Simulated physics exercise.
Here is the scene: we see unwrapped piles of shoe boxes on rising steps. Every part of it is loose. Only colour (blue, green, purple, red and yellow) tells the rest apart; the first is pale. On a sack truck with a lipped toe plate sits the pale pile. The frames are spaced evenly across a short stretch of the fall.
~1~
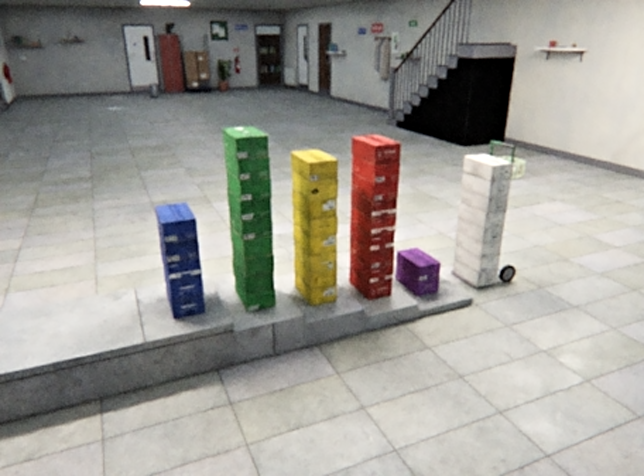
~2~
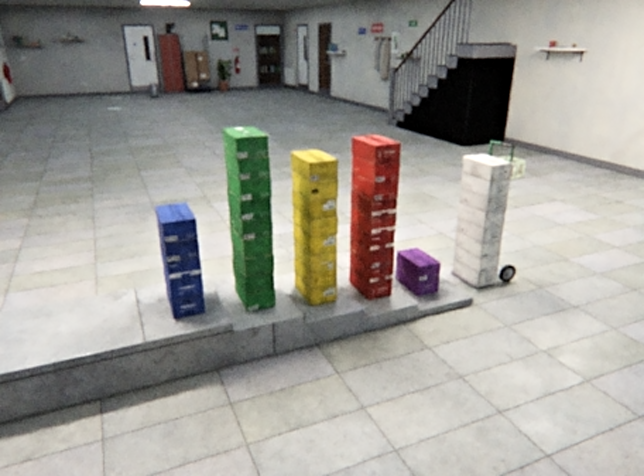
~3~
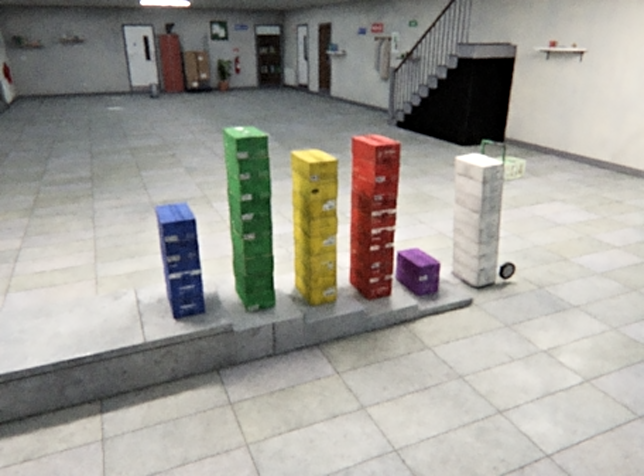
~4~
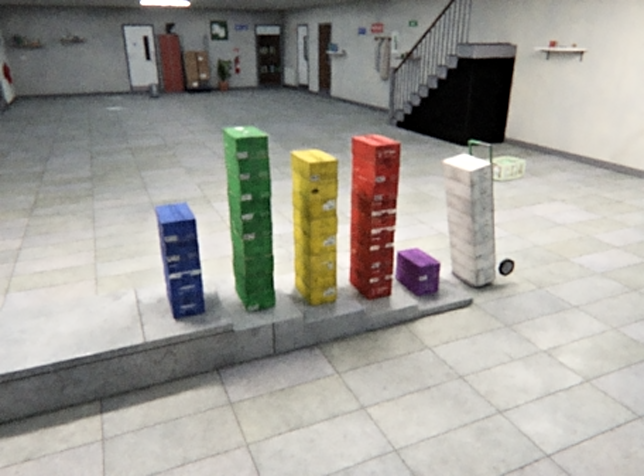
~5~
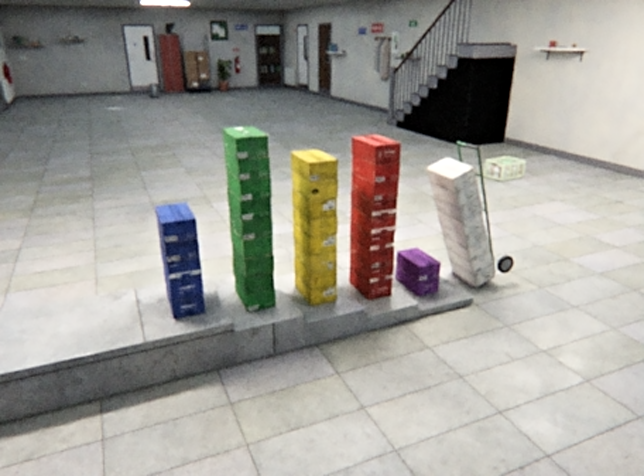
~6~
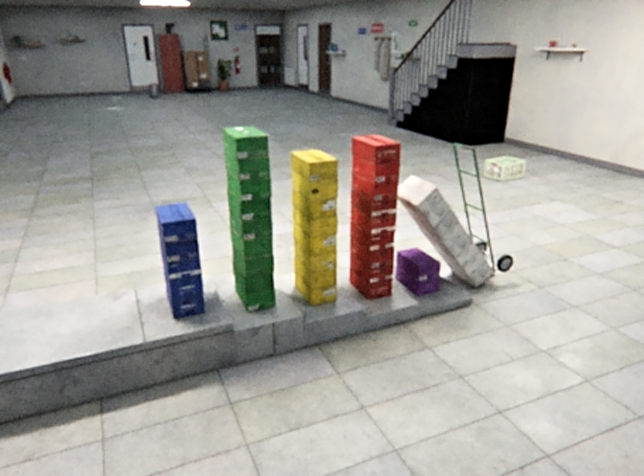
A pale pile of boxes on a sack truck leaning left toward a purple box, beside still blue, green, yellow and red stacks.
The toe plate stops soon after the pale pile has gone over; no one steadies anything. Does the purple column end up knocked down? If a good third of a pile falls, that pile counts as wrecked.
No, it stays up.
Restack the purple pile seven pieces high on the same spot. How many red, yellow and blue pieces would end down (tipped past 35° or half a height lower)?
Going pile by pile: Red 8, yellow 6, blue 4.
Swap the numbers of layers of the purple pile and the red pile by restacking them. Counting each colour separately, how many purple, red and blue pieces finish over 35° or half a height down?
The tally reads purple 8, then red 1, then blue 4.
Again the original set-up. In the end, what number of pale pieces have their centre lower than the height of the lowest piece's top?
Altogether it is 1.
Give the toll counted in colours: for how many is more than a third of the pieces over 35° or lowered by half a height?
4.
Soon after the last picture, 8 of the pale pile down; none of the 2 purple boxes down (3 of 33 in all colours); top purple box shifted a little; top red box leaning clearly, half its height lower.
A little later, 8 of the pale pile down; none of the 2 purple boxes down (22 of 33 in all colours); top purple box shifted a little; top green box leaning steeply, some two heights lower.
At rest, 8 of the pale pile down; none of the 2 purple boxes down (25 of 33 in all colours); top purple box shifted a little; top blue box upside down. As the last picture would show them, middles, top purple box near (416, 264), top blue box near (15, 330).
